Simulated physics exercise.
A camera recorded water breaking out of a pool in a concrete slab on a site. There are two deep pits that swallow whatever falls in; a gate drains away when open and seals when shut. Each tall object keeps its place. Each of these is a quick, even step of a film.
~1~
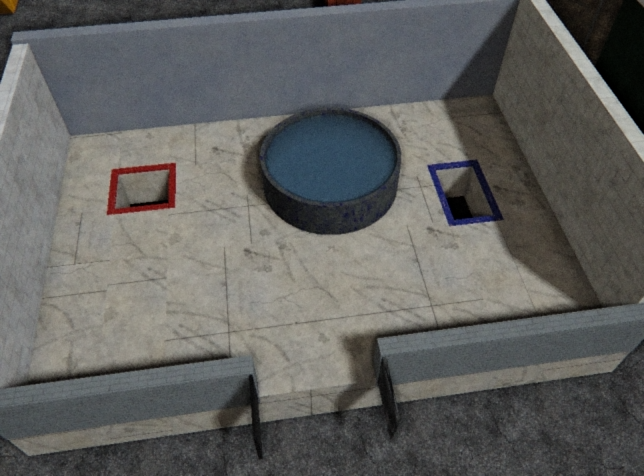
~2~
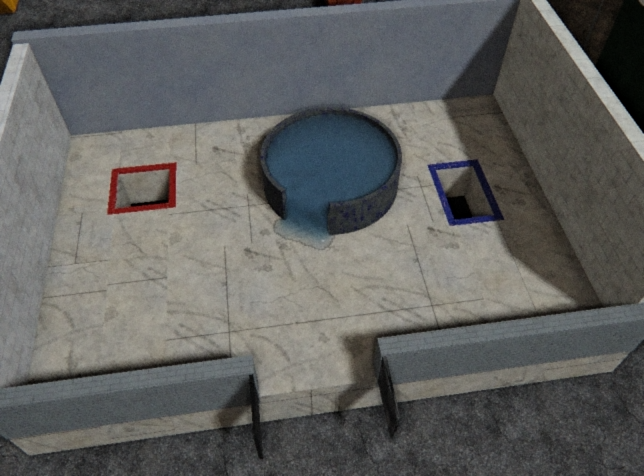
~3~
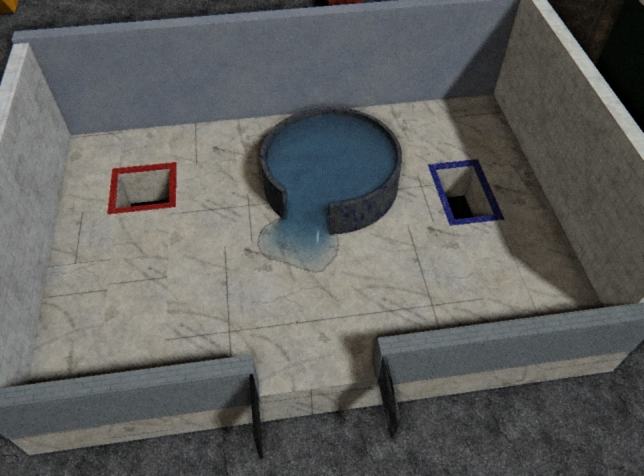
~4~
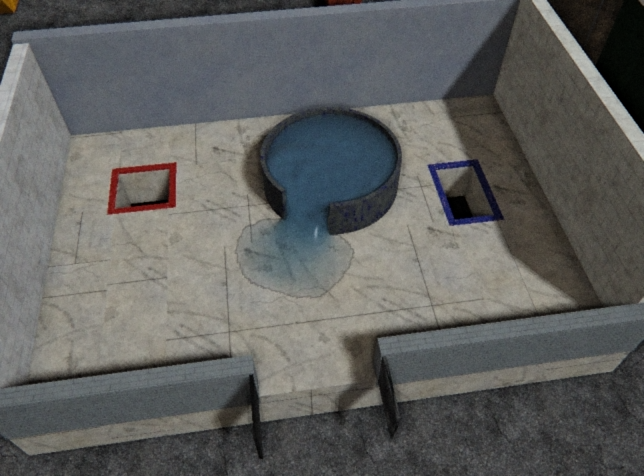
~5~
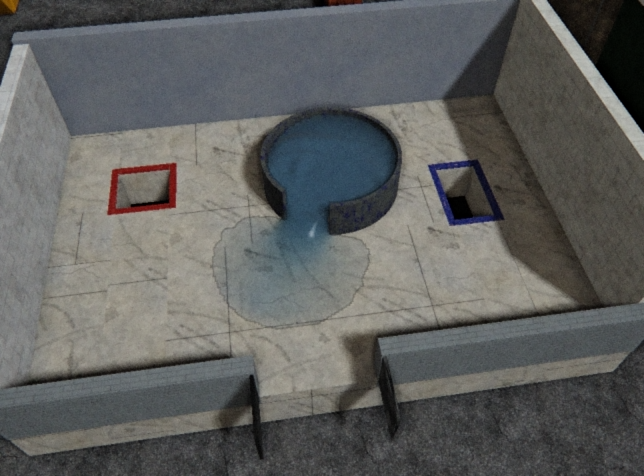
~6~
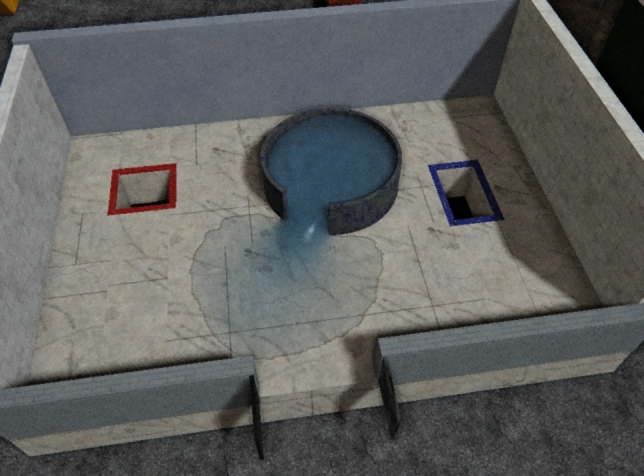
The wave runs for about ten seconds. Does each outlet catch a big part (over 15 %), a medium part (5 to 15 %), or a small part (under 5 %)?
Parts caught - gate: A big part; blue pit: A small part; red pit: A medium part.
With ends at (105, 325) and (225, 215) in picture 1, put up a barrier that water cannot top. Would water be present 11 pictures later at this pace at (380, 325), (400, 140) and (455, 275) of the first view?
Taking the three spots in the order asked, they are waterlogged, bone-dry and bone-dry.
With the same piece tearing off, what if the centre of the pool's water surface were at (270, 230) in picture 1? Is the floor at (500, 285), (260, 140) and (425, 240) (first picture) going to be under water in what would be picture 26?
Checking the three spots, I get high and dry, high and dry, high and dry.
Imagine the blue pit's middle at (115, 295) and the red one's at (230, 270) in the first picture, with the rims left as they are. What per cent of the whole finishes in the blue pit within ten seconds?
Result - blue pit: 6 %.
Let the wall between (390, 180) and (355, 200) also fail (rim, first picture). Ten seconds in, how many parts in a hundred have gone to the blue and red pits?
Approximately, blue takes 14 % and red takes 0 %.
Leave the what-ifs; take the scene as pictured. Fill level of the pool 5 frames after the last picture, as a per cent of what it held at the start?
My reading is 74 %.
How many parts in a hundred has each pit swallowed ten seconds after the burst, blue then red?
In the order asked, roughly 0 and 10 percent.
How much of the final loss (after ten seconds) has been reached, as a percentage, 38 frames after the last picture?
It comes to around 65 per cent.
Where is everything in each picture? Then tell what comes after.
In the first frame, the round pool at (331, 157) is whole and still.
In the second frame, the front is at (280, 223), out from the gap at (306, 219).
In the third frame, the front is at (317, 266), out from the gap at (307, 220).
In the fourth frame, the front is at (297, 292), out from the gap at (306, 220).
In the fifth frame, water pours out at (307, 220) and has run to (251, 315).
In the sixth frame, water pours out at (307, 220) and has run to (237, 347).
A moment on, water covers 25 % of the floor; the gate 1 %, the blue pit 0 %, the red pit 0 %.
Next, water covers 35 % of the floor; the gate 7 %, the blue pit 0 %, the red pit 0 %.
Then, water covers 35 % of the floor; the gate 13 %, the blue pit 0 %, the red pit 0 %.
Later, water covers 50 % of the floor; the gate 21 %, the blue pit 0 %, the red pit 4 %.
In the end, water covers 65 % of the floor; the gate 28 %, the blue pit 0 %, the red pit 10 %.
